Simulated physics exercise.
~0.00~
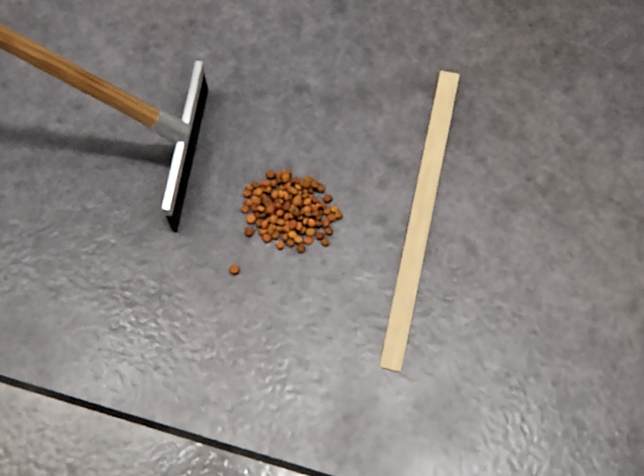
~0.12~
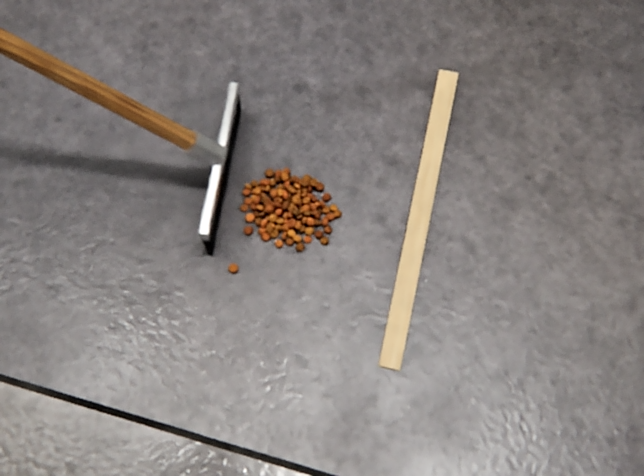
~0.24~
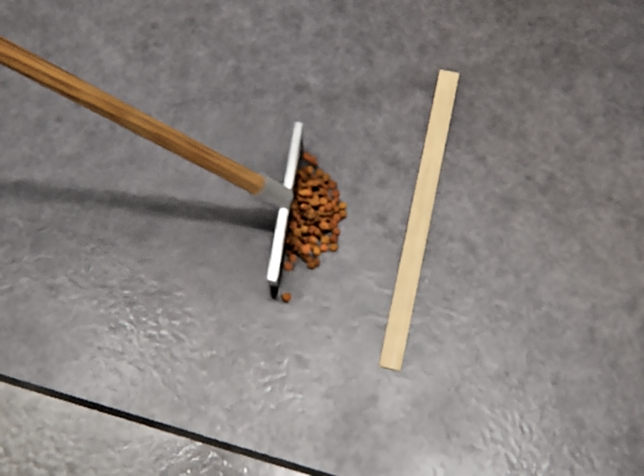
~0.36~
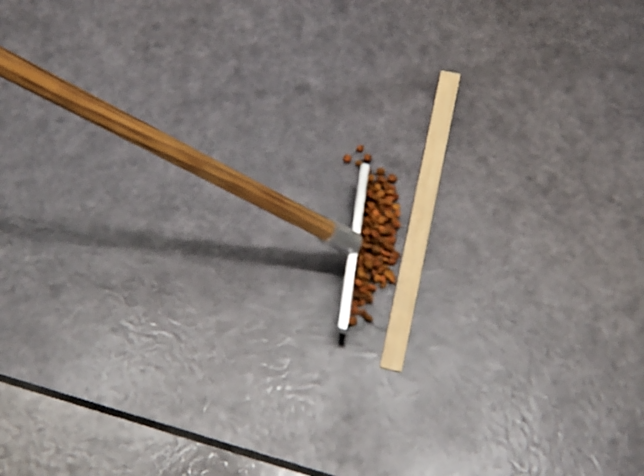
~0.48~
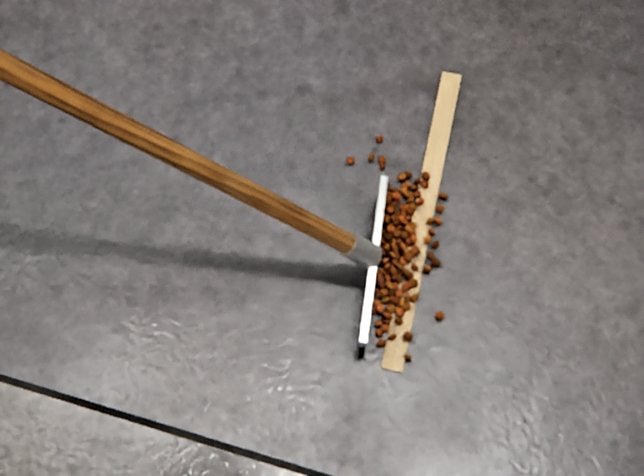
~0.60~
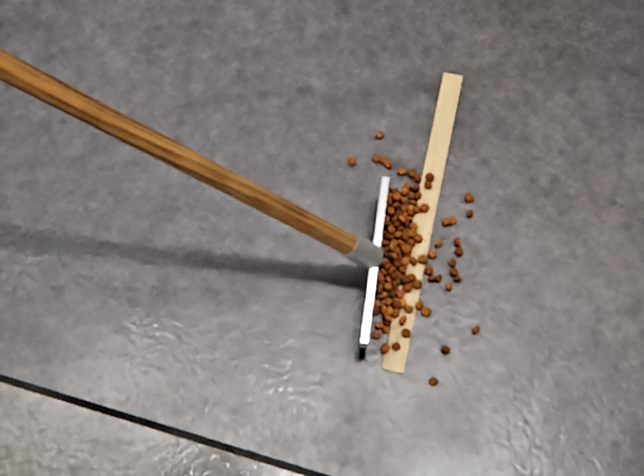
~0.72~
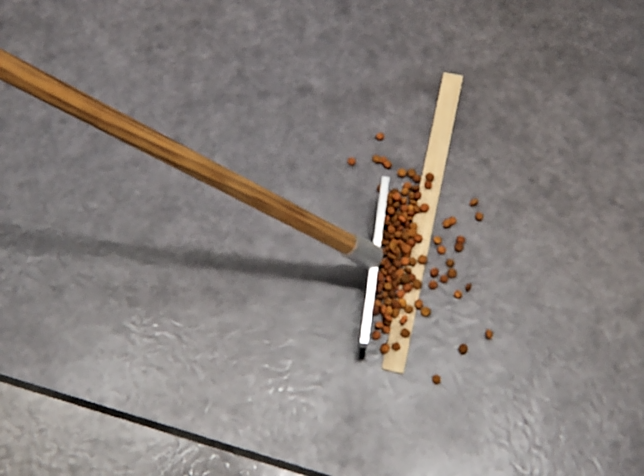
Wooden-handled squeegee pushing a pile of brown kibble rightwards into a pale strip, then stopping as some pieces scatter beyond it.
